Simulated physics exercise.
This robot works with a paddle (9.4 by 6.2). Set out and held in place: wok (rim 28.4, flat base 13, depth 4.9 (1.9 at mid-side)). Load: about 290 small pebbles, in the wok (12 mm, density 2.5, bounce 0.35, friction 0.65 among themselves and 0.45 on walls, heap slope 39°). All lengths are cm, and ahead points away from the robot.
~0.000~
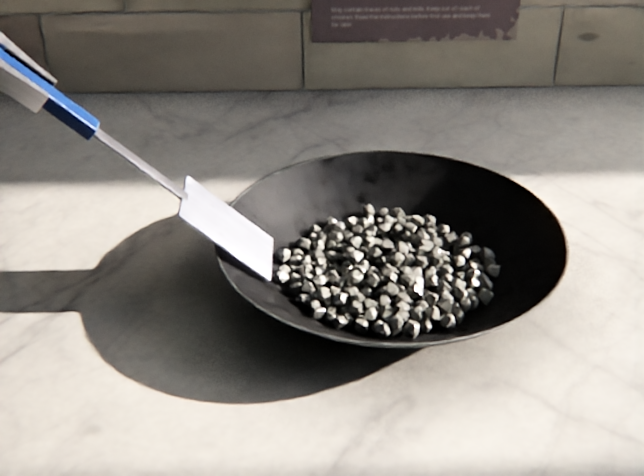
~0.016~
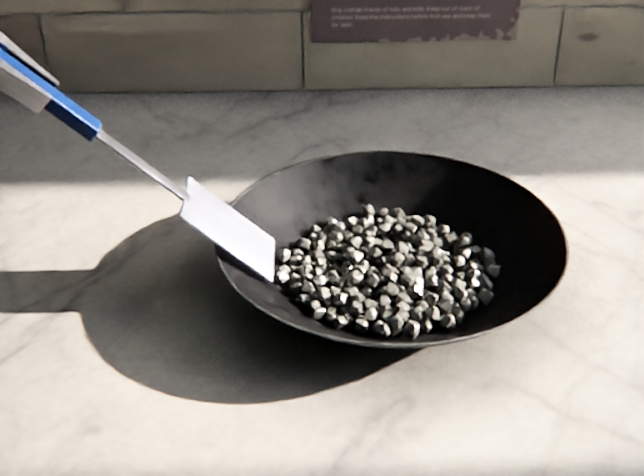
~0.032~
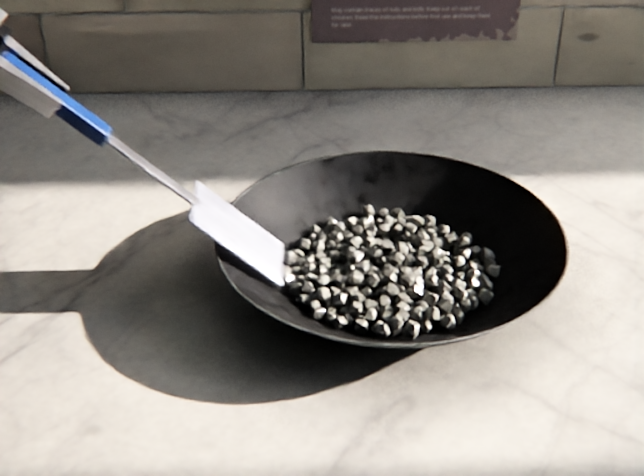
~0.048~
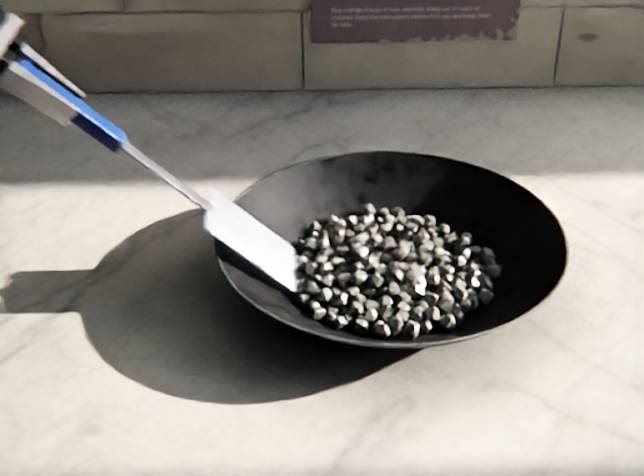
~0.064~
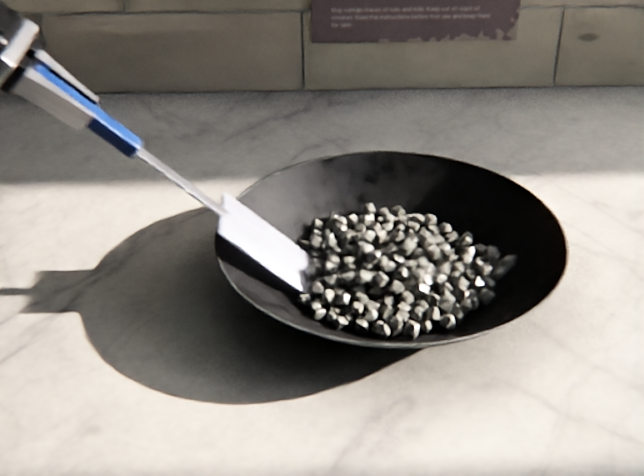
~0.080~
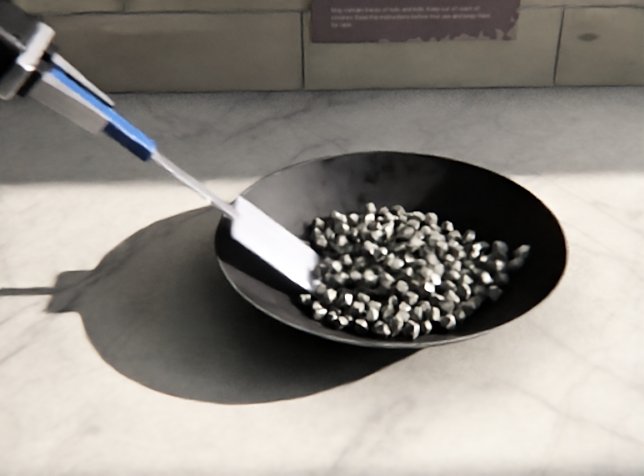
At the start, a robot-held white paddle with a blue-trimmed handle rests against the left edge of a heap of small grey pebbles in a dark wok. The paddle then slides slowly rightward and slightly down, pushing into the heap, and some pebbles shift a little toward the wok's right side.
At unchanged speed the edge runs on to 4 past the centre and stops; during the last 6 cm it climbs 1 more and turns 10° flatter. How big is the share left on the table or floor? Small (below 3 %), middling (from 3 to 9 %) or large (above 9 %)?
On the table or floor the share is small, below 3 %.
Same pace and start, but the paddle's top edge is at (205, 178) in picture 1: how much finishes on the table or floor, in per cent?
About 0 per cent.
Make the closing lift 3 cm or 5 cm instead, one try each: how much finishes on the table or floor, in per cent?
Some 0 and 0 per cent.
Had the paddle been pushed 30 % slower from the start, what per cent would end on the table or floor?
Then about 0 per cent.
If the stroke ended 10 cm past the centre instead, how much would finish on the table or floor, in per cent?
Then about 20 per cent.
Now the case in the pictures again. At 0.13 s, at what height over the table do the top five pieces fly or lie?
About 4 cm.
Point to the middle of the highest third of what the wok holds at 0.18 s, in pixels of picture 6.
Around (477, 258).
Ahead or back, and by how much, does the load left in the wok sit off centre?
Some 5.0 cm ahead.
By 0.13 s, sloping 43°, highest piece 5 above the table; 287 in the wok.
By 0.18 s, sloping 38°, highest piece 6 above the table; 287 in the wok.
By 0.40 s, sloping 33°, highest piece 6 above the table; 284 in the wok, 3 on the table or floor.
By 1.45 s, sloping 33°, highest piece 6 above the table; 284 in the wok, 3 on the table or floor.
Final count, 284 in the wok, 3 on the table or floor. That is 1 % on the table or floor.
